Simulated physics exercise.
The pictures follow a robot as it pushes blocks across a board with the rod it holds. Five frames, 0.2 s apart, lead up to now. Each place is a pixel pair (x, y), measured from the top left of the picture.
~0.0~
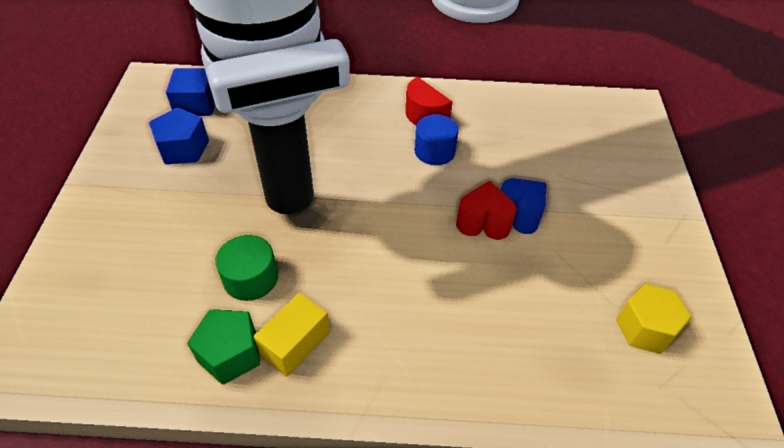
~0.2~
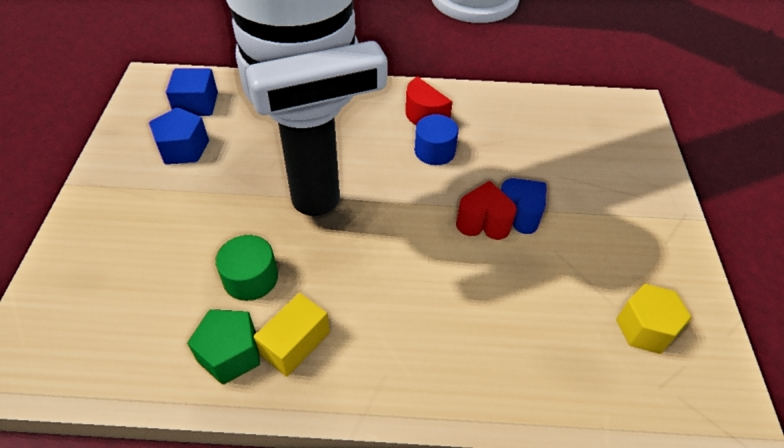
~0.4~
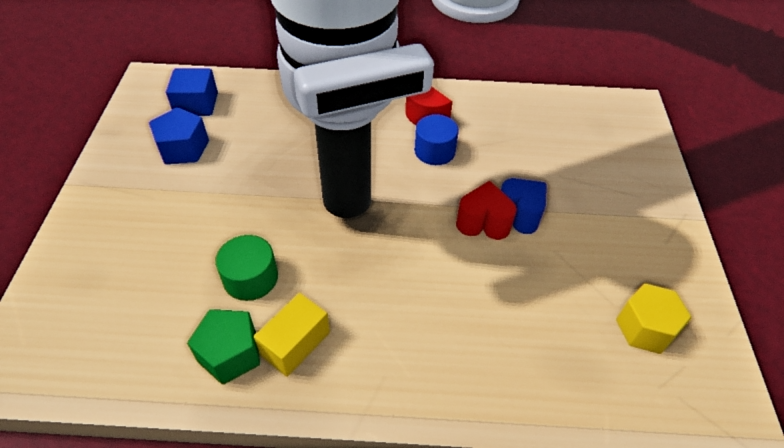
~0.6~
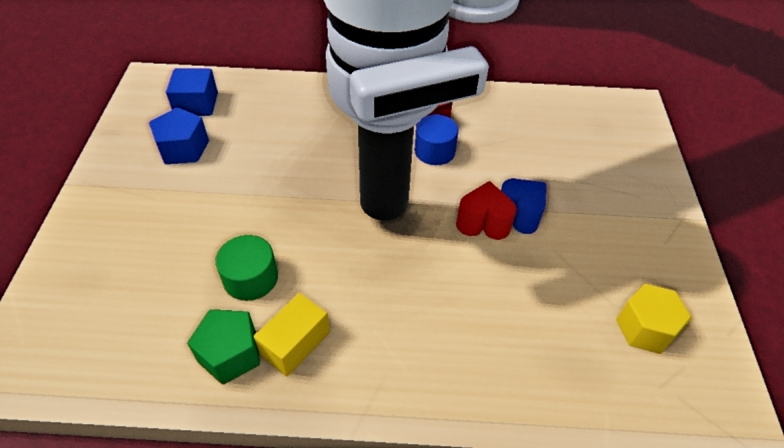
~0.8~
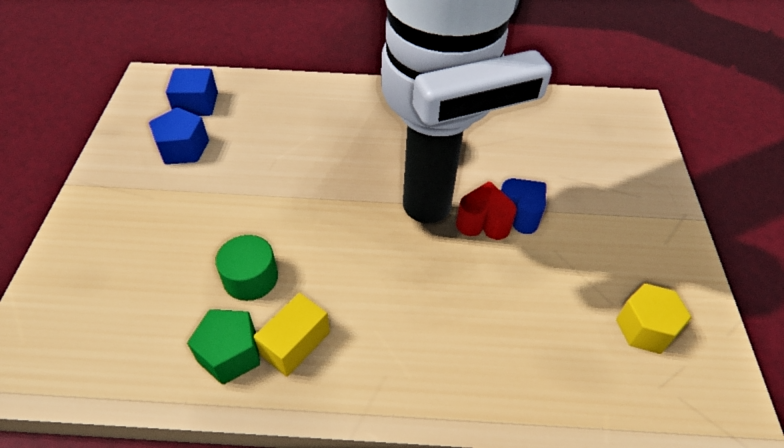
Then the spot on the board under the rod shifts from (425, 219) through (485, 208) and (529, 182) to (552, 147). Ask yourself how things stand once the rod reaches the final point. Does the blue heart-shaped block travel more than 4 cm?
Yes, that is how it ends up.
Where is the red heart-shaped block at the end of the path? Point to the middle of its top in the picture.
It will likely be found at (583, 182).
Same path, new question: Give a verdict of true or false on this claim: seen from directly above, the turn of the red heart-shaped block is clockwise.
It is true.
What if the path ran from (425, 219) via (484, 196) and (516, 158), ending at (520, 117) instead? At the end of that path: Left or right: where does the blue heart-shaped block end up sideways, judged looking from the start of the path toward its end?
Slides right.
On the path given first. One third of the way, rod at (488, 194); red heart-shaped block at (543, 194); blue heart-shaped block at (580, 189), turned 15° clockwise.
Two thirds of the way, rod at (534, 167); red heart-shaped block at (582, 183), turned 60° clockwise; blue heart-shaped block at (622, 194), turned 50° clockwise.
At the end, rod at (556, 133); blue cylinder unmoved; red heart-shaped block at (583, 182), turned 60° clockwise; blue heart-shaped block at (623, 195), turned 50° clockwise.
